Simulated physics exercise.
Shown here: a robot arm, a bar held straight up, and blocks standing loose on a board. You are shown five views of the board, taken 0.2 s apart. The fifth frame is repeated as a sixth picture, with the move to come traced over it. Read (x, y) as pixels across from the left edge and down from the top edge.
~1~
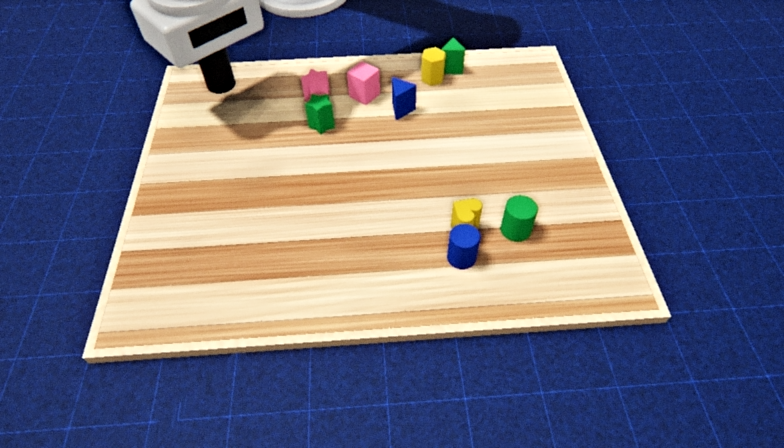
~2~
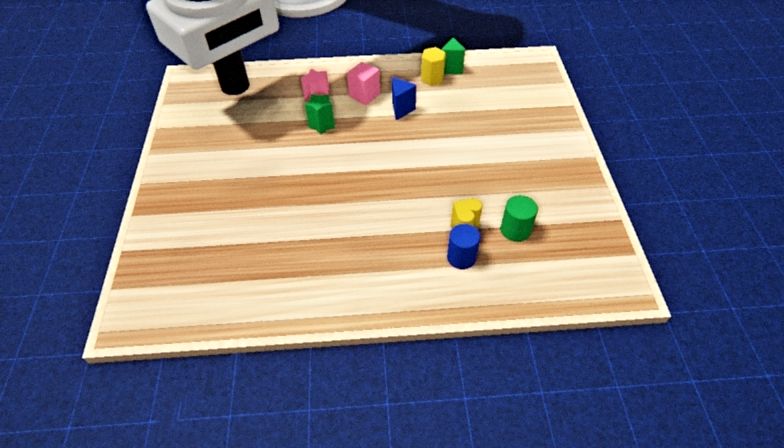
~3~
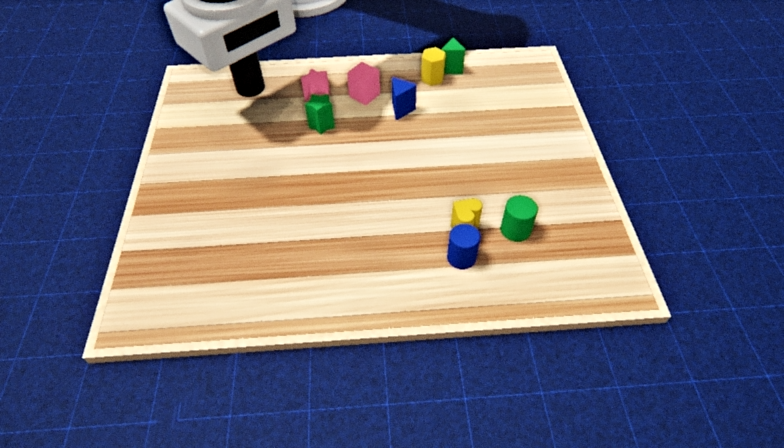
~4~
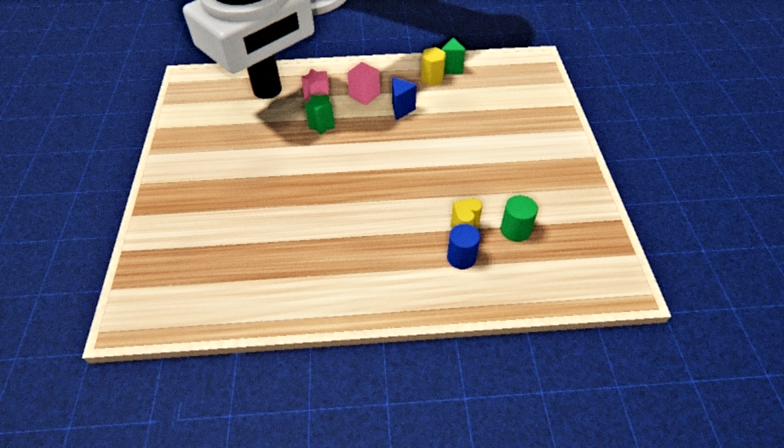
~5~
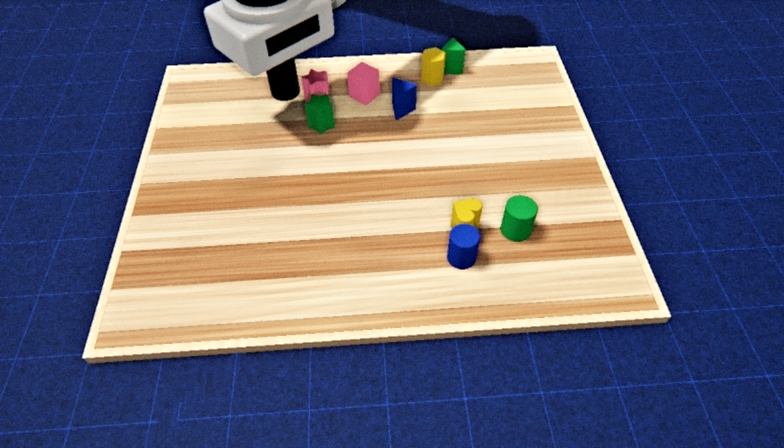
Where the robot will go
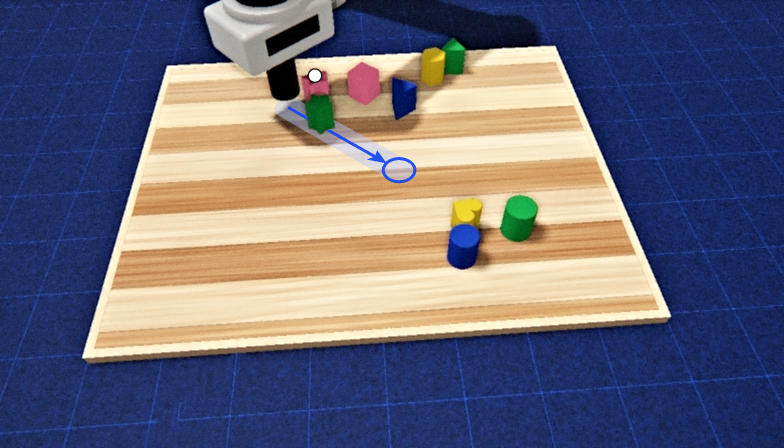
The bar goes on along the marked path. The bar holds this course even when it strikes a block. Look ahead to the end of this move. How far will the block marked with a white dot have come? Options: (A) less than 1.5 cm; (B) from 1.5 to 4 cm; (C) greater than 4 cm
I'll go with A - less than 1.5 cm.
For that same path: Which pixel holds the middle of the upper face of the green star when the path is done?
The middle of its upper face should be somewhere near (424, 155).
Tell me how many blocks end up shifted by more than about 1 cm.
One block shifts.
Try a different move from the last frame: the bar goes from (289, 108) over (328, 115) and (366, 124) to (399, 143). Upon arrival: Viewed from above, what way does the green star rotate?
It twists with the clock when seen from above.
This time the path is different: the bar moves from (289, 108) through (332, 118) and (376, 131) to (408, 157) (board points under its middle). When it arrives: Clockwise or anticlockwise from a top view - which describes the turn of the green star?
Answer: With the clock.
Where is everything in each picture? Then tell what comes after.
Bar tip at (222, 85); block tops, pink star at (315, 76); green star at (319, 100), in the first frame.
Bar at (235, 87); blocks unchanged, in the second frame.
Bar at (251, 88); blocks unchanged, in the third frame.
Bar at (268, 90); blocks unchanged, in the fourth frame.
Bar at (286, 92); pink star at (315, 76); green star at (319, 100), in the fifth frame.
Path on the board, from (289, 108) directly to (399, 170); the dot is on the pink star.
On the path given first. One third of the way, bar at (322, 112); green star at (342, 112), turned 15° clockwise.
Two thirds of the way, bar at (360, 133); green star at (382, 133), turned 10° clockwise.
At the end, bar at (399, 155); pink star in place; green star at (424, 155).
